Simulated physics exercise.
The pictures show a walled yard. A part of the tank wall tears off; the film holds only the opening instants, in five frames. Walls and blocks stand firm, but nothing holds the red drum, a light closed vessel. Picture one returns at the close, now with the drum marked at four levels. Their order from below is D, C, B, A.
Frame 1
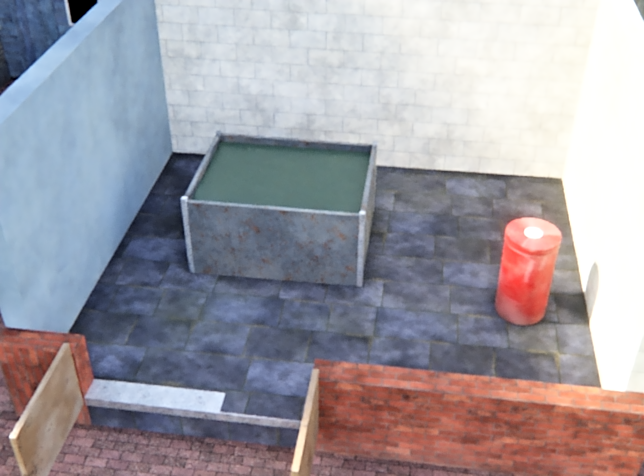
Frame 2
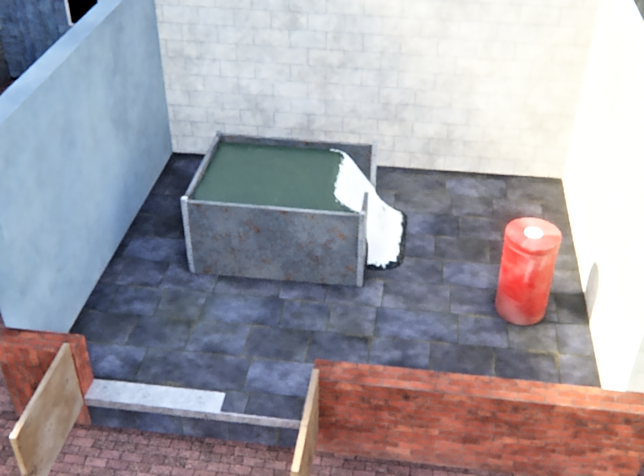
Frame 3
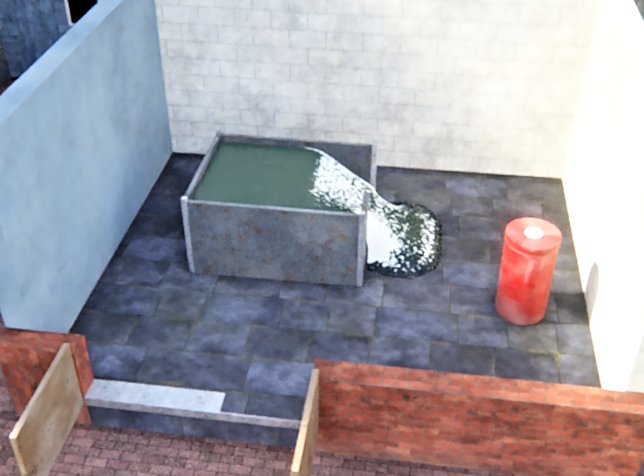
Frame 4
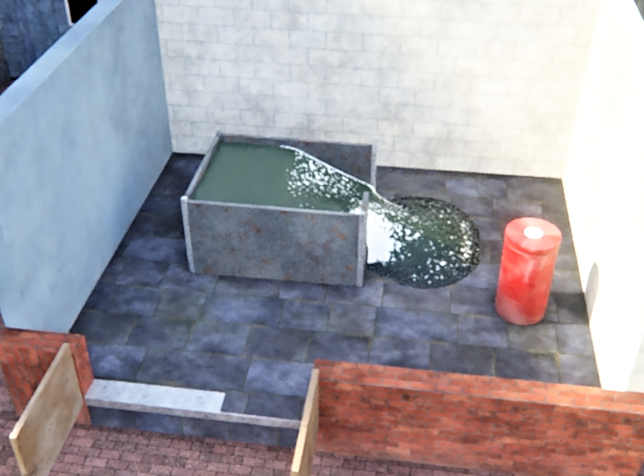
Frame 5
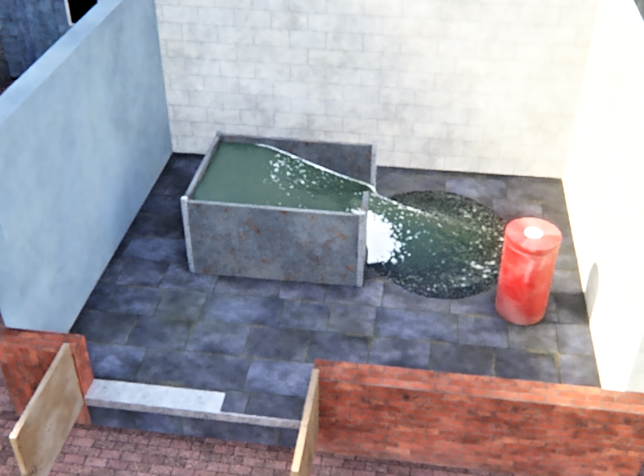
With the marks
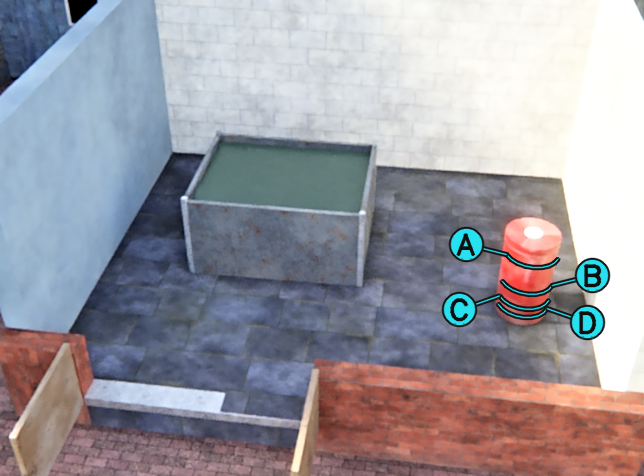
Green water pours with white foam over the right side of a raised rectangular tank in a walled yard, then spreads across the dark paving in a widening rounded pool, its edge nearing a red drum that stays still.
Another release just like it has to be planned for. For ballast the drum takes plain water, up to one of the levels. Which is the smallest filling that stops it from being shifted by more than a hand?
Choose B.
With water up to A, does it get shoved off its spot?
No.
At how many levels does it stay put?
Two of the four.
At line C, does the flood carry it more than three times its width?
No.
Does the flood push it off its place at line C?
Yes.
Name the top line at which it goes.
Line C.
In cyan, A at (533, 267); B at (528, 294); C at (525, 309); D at (523, 317); from the bottom up D, C, B, A.
If A is chosen, it does not move.
If B is chosen, it does not move.
If C is chosen, it is pushed about its own width away.
If D is chosen, it is pushed about 6 times its own width away.
